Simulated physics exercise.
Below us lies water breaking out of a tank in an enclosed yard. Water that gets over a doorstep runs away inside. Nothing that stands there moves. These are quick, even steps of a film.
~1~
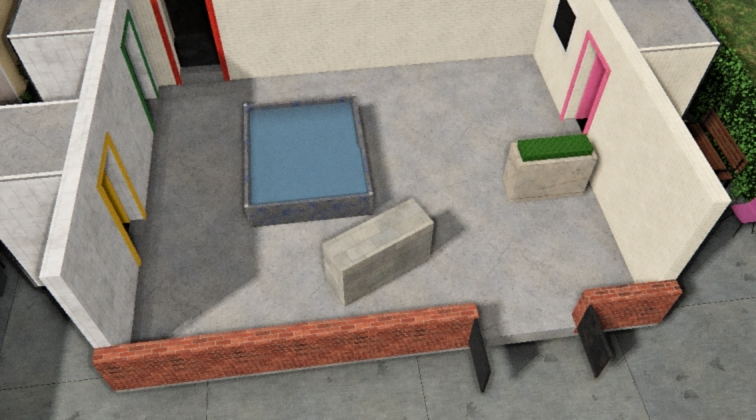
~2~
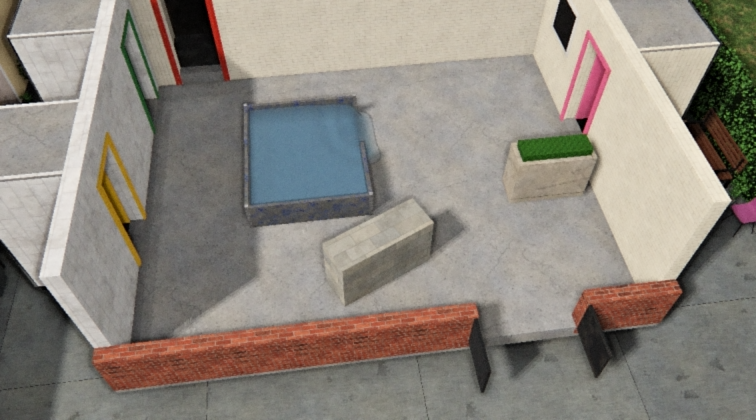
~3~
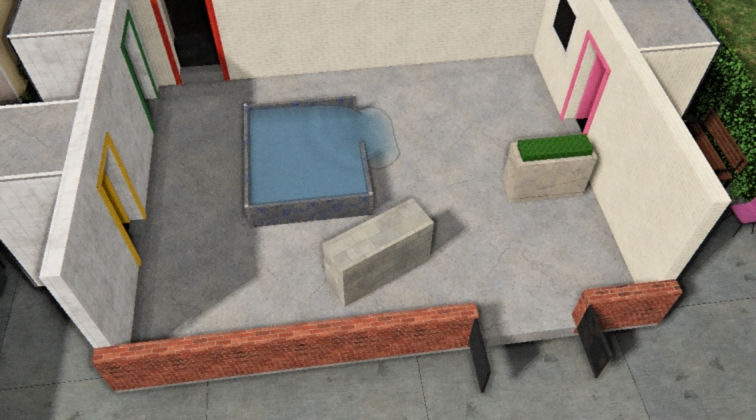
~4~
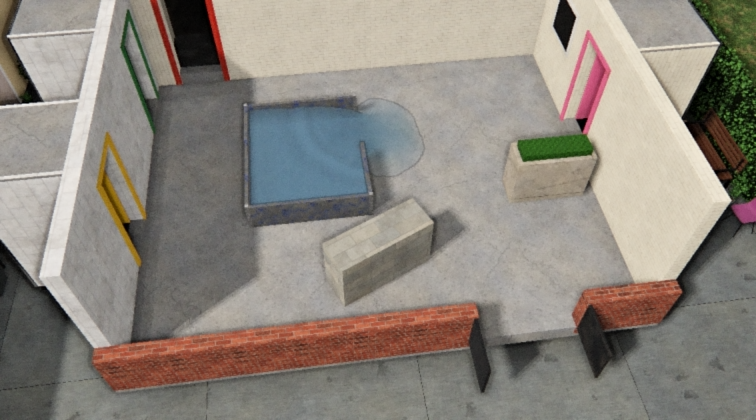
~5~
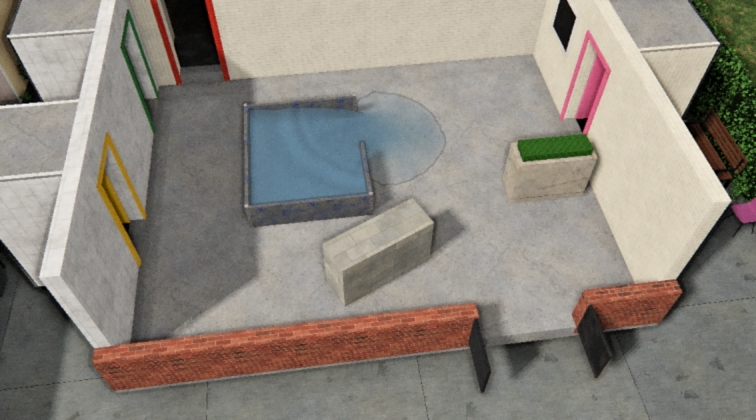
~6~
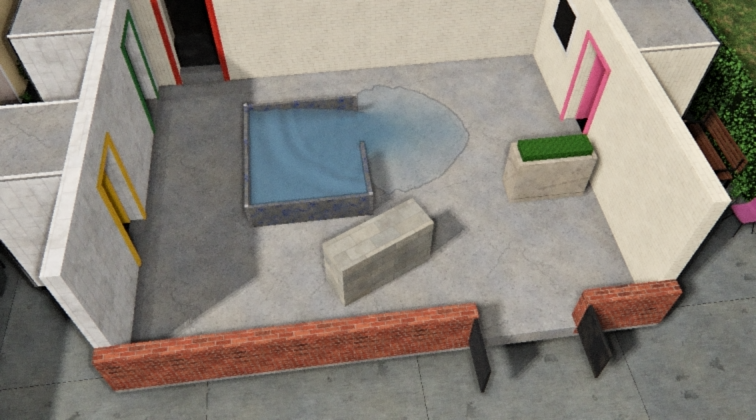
Water breaks out of the tank's right side and spreads rightward across the yard.
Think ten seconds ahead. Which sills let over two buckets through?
In the end: The pink door lets in a lot; the red door admits no more than that; the green door admits no more than that; the yellow door admits no more than that.
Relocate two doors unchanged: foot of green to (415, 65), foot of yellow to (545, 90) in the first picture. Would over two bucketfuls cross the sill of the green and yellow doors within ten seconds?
My reading: The green one floods, the yellow one is over.
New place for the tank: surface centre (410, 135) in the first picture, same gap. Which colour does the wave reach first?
I say the pink door.
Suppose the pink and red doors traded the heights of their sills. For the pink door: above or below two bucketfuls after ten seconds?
One by one: Pink door is under.
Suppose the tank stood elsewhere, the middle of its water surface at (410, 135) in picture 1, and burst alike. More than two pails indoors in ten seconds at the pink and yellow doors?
My reading: Pink door is over, yellow door holds.
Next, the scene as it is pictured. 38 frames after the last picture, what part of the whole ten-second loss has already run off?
Roughly 50 per cent.
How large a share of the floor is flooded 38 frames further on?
Close to 40 %.
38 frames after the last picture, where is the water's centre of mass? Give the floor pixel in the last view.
Close to (428, 144).
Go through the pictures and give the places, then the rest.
The tank at (305, 150) is whole and still, in the first frame.
The front is at (362, 115), out from the gap at (357, 133), in the second frame.
The front is at (376, 111), out from the gap at (357, 134), in the third frame.
Water pours out at (357, 134) and has run to (420, 150), in the fourth frame.
Water pours out at (357, 135) and has run to (441, 139), in the fifth frame.
The front is at (464, 135), out from the gap at (357, 134), in the sixth frame.
A moment on, water covers 20 % of the floor; the pink door not reached, the red door not reached, the green door not reached, the yellow door not reached.
Next, water covers 30 % of the floor; the pink door under two buckets in, the red door not reached, the green door not reached, the yellow door not reached.
Then, water covers 35 % of the floor; the pink door over two buckets in, the red door not reached, the green door not reached, the yellow door not reached.
Later, water covers 40 % of the floor; the pink door far over two buckets in, the red door not reached, the green door not reached, the yellow door not reached.
In the end, water covers 70 % of the floor; the pink door far over two buckets in, the red door not reached, the green door not reached, the yellow door not reached.
